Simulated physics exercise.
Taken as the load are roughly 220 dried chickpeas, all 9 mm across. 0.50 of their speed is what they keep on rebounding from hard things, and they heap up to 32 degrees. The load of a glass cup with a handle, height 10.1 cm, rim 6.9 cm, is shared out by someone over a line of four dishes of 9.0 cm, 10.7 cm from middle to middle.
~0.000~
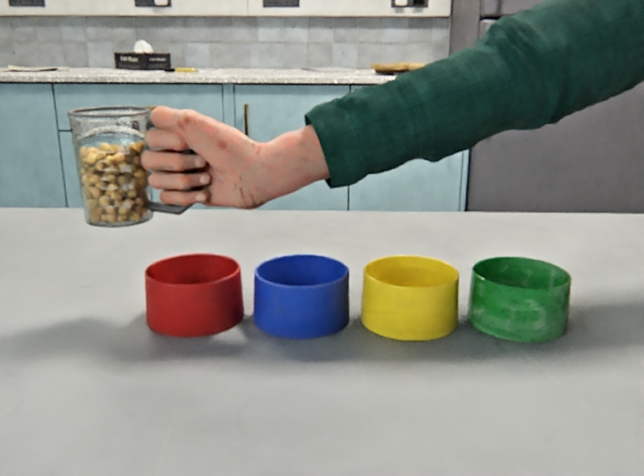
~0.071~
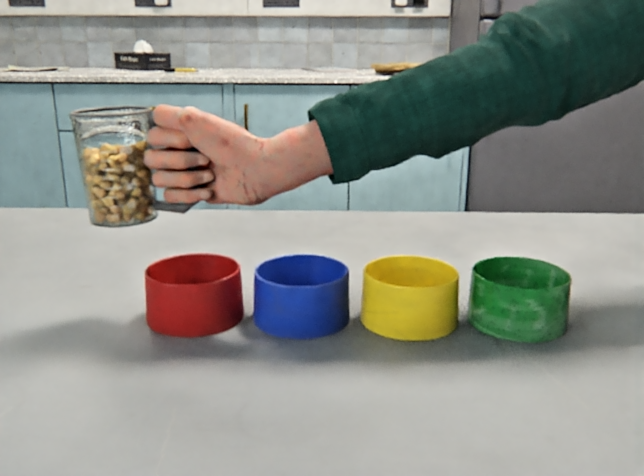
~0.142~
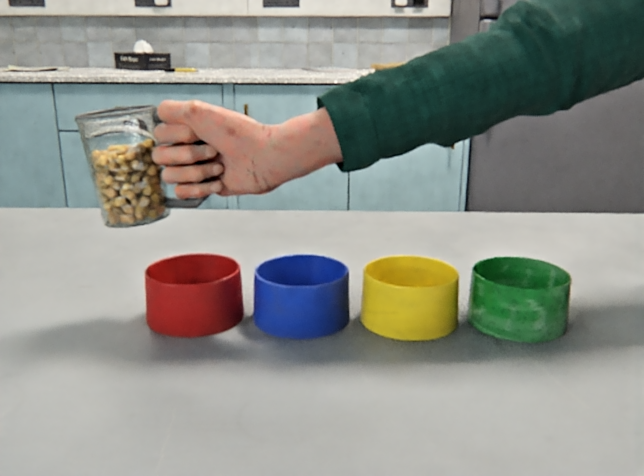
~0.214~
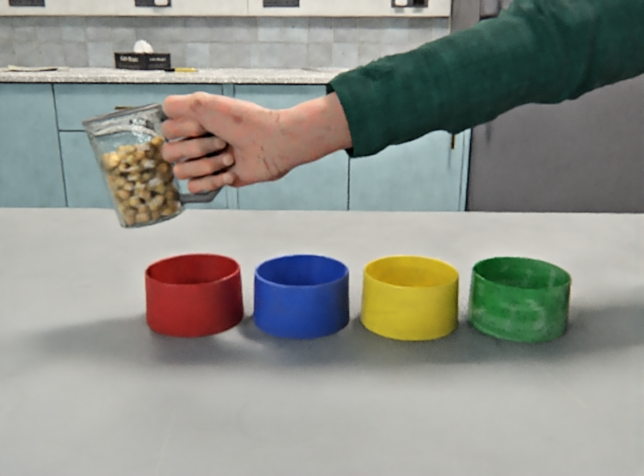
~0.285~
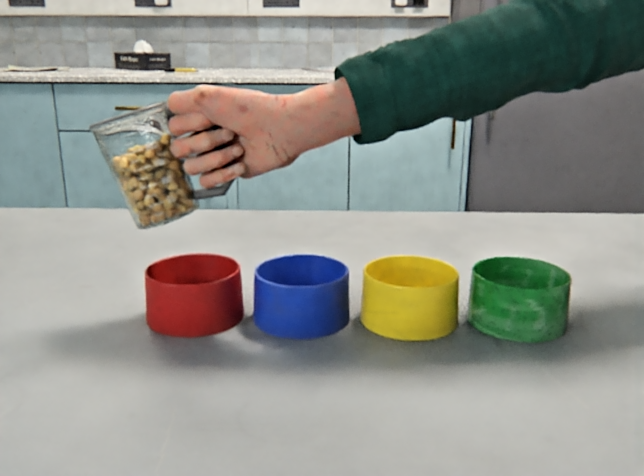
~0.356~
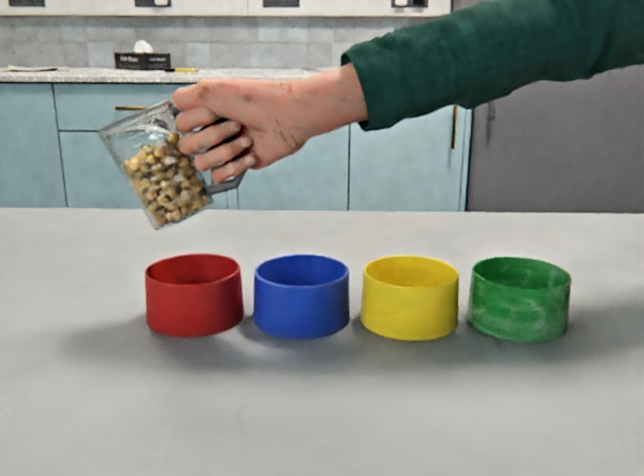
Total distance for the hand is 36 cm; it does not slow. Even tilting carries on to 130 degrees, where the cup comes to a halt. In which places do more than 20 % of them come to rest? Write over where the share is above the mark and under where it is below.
Red dish: Under; blue dish: Over; green dish: Under; yellow dish: Under; counter: Under.
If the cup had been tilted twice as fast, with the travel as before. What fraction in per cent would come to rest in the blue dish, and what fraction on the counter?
Then blue 0 and counter 0.
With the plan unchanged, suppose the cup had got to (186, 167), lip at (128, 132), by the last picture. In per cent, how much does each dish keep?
The red dish keeps 0, the blue one 0, the green one 0 and the yellow one 90.
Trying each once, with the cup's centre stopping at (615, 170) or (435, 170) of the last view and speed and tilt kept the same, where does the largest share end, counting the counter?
Blue; blue.
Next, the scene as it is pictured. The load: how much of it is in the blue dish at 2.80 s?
It works out to some 100 per cent.
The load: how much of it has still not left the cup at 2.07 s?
About 0 %.
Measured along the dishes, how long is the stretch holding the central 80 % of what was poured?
Roughly 5 cm.
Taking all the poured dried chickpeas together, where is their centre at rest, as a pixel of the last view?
Near (305, 296).
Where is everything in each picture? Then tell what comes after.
Cup at (115, 166), tilt 0 degrees, lip at (73, 111), moved 0.0 cm; middle of the pieces at (116, 184); red dish at (193, 269); blue dish at (302, 270); yellow dish at (411, 271); green dish at (521, 273), in the first frame.
Cup at (118, 166), tilt 2 degrees, lip at (75, 113), moved 0.3 cm; middle of the pieces at (120, 184), in the second frame.
Cup at (127, 166), tilt 6 degrees, lip at (80, 116), moved 1.2 cm; middle of the pieces at (130, 184), in the third frame.
Cup at (138, 166), tilt 12 degrees, lip at (87, 121), moved 2.2 cm; middle of the pieces at (143, 183), in the fourth frame.
Cup at (149, 166), tilt 18 degrees, lip at (94, 126), moved 3.2 cm; middle of the pieces at (155, 183), in the fifth frame.
Cup at (160, 166), tilt 23 degrees, lip at (102, 131), moved 4.2 cm; middle of the pieces at (168, 183); red dish at (193, 269); blue dish at (302, 270); yellow dish at (411, 271); green dish at (521, 273). Its pace works out near 80 degrees a second; the hand travels 14 cm a second, in the sixth frame.
Then, at 1.39 s, tilt 104 degrees; cup holds 95 %.
Then, at 2.07 s, tilt 130 degrees; cup holds 0 %, blue 100 %.
After 2.80 s, tilt 130 degrees; cup holds 0 %, blue 100 %.
In the end, at 3.1 s, red 0 %, blue 100 %, green 0 %, yellow 0 %, counter 0 %.
